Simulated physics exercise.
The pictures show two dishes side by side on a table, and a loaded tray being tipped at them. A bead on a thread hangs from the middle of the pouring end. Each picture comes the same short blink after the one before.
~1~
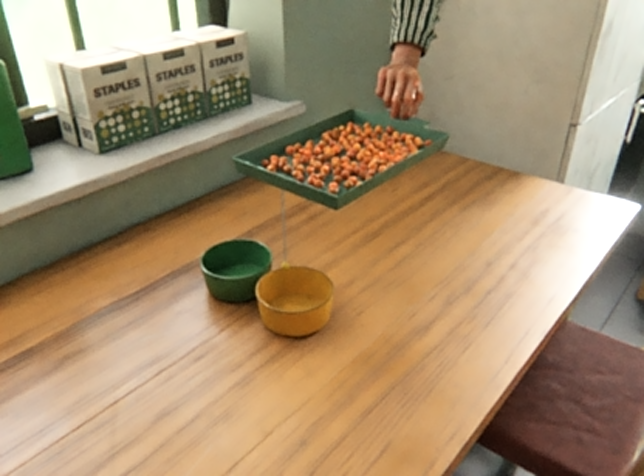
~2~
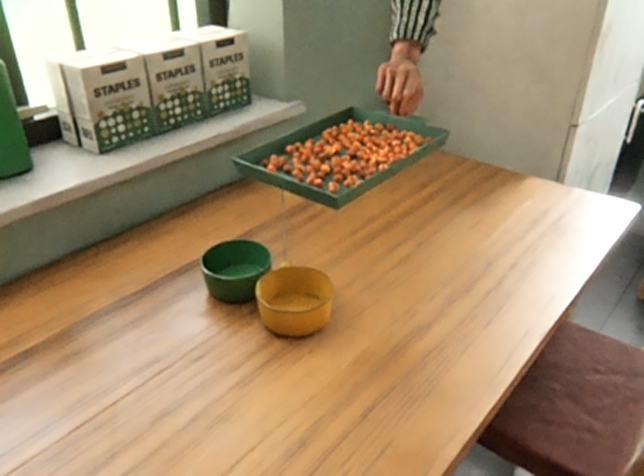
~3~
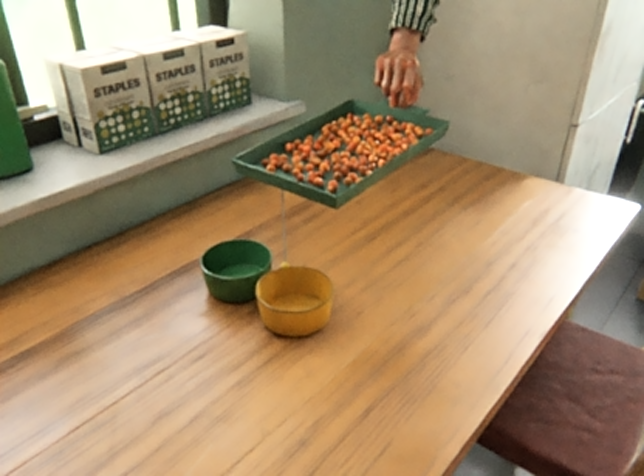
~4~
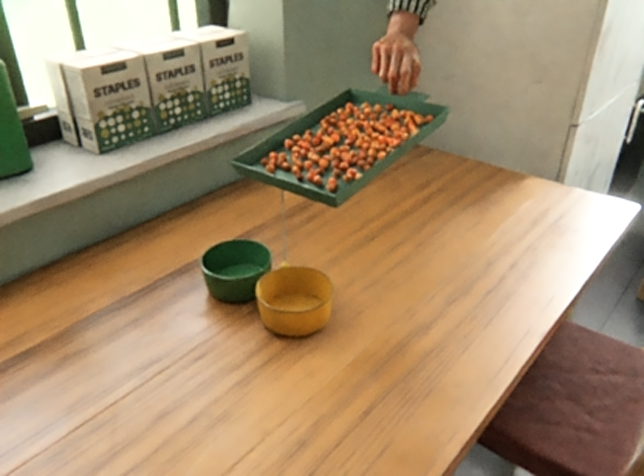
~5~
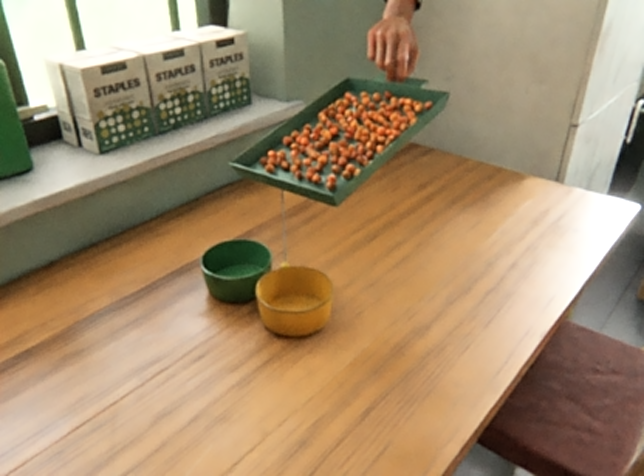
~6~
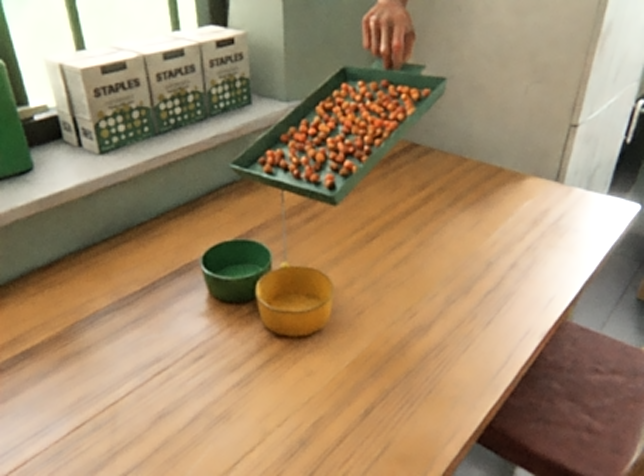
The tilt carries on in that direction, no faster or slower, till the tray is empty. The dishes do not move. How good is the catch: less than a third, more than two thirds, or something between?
Together they catch between a third and two thirds.
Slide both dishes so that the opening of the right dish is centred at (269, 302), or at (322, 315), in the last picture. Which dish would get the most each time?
In turn: The left dish; the dish on the left.
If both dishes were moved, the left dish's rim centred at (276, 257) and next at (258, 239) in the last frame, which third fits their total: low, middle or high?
At the first place below one third, at the second below one third.
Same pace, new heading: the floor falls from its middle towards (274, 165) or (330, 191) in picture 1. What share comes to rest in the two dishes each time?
Near 80 % and 20 %.
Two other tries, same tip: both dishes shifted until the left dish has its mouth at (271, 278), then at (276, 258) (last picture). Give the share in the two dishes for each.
About 20 and 0 per cent.
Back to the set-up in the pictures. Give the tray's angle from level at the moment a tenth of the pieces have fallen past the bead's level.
Roughly 100°.
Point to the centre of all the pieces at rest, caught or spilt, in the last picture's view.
Close to (225, 296).
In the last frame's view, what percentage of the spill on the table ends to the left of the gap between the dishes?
Near 100 %.
Shortly afterwards, tray tipped steeply; all but a few on the tray; only a few in the air.
Next, tray tipped right over; the bulk on the tray; only a few in the left dish; only a few outside both; a little in the air.
Some moments later, tray tipped past a quarter turn; only a few in the right dish; near half in the left dish; near half outside both.
In the end, tray tipped past a quarter turn; only a few in the right dish; near half in the left dish; near half outside both.
